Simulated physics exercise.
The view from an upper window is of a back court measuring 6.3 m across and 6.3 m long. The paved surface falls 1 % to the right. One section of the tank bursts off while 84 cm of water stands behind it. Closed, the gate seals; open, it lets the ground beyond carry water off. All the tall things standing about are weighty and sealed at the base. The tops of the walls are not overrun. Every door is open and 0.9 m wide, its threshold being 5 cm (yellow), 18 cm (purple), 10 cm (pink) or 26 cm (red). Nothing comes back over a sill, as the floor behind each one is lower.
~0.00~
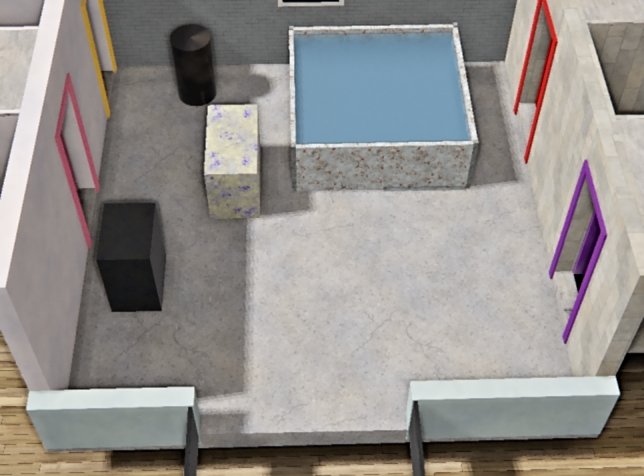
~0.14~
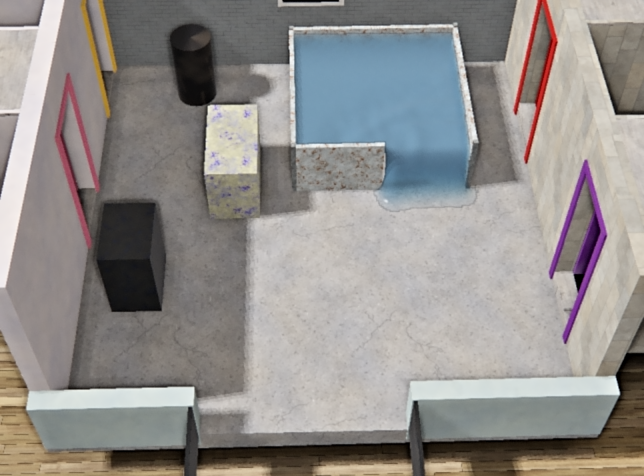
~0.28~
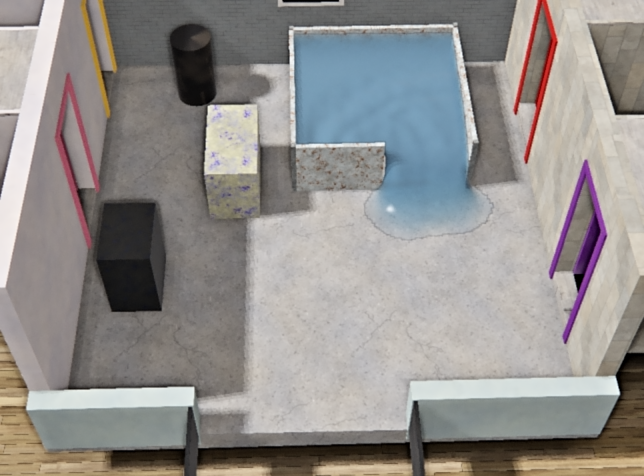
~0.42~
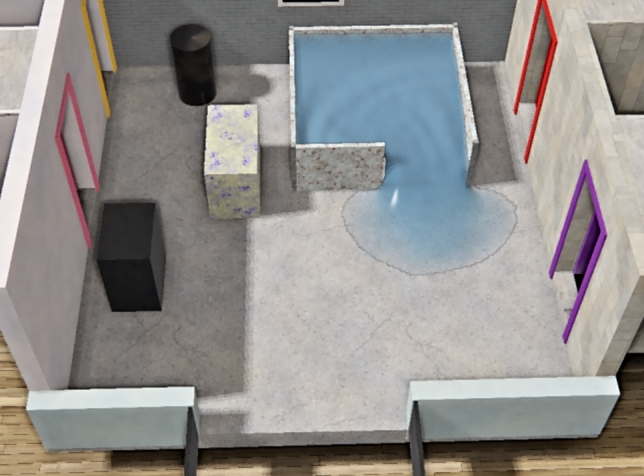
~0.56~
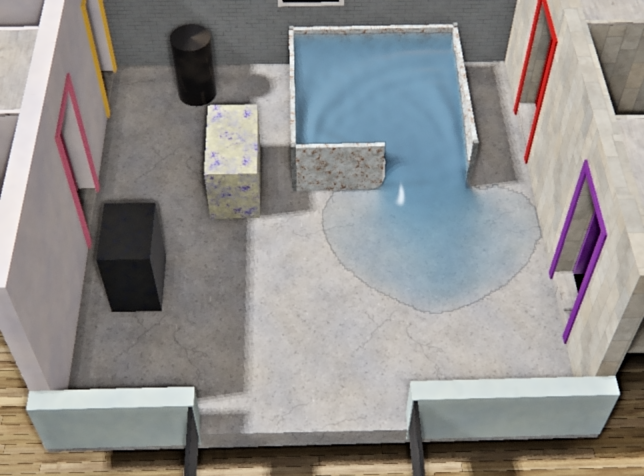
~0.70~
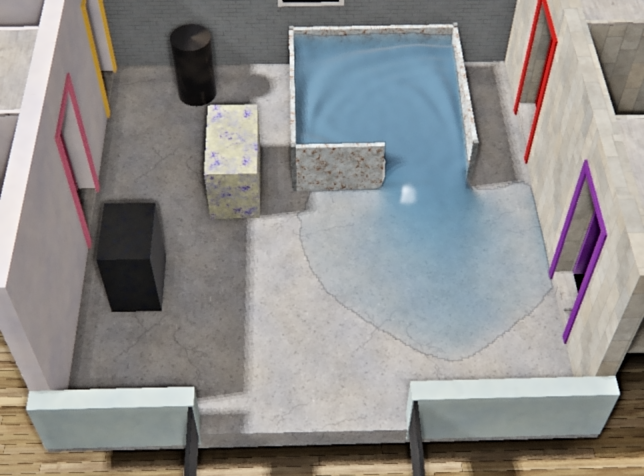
Blue water pouring through a gap in a stone tank's front wall and spreading across a grey courtyard towards the viewer.
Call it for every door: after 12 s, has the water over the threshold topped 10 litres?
Yellow door topped, purple door topped, pink door not topped, red door not topped.
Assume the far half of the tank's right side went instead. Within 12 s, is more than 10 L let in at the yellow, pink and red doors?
Result: Yellow limit passed, pink limit not passed, red limit passed.
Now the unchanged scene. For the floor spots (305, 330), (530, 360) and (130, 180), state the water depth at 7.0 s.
Depths in turn: Roughly 9, 19 and 4 centimetres.
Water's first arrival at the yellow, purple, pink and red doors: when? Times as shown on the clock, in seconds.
Yellow = 6.5 s, purple = 0.8 s, pink = 5.0 s, red = 2.4 s.
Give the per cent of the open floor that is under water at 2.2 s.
Covered: Roughly 40 per cent.
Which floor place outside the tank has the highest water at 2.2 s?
Pixel (567, 408), about.
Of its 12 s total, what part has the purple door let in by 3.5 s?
I'd say close to 45 percent.
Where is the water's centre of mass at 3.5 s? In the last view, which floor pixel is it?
Its balance point sits around (400, 214).
After 1.4 s water covers 40 % of the floor and is deepest (57 cm) near (567, 408); yellow door not reached, purple door 28 cm at the sill, 0 L in, pink door not reached, red door not reached.
After 2.2 s water covers 40 % of the floor and is deepest (60 cm) near (567, 408); yellow door not reached, purple door 25 cm at the sill, 19 L in, pink door not reached, red door not reached.
After 3.5 s water covers 45 % of the floor and is deepest (35 cm) near (538, 408); yellow door not reached, purple door 31 cm at the sill, 67 L in, pink door not reached, red door 2 cm at the sill, 0 L in.
After 7.0 s water covers 85 % of the floor and is deepest (20 cm) near (170, 416); yellow door 4 cm at the sill, 0 L in, purple door 19 cm at the sill, 151 L in, pink door 6 cm at the sill, 0 L in, red door 2 cm at the sill, 0 L in.
After 12.0 s water covers 100 % of the floor and is deepest (16 cm) near (419, 69); yellow door 10 cm at the sill, 52 L in, purple door 12 cm at the sill, 153 L in, pink door 3 cm at the sill, 0 L in, red door 12 cm at the sill, 0 L in.
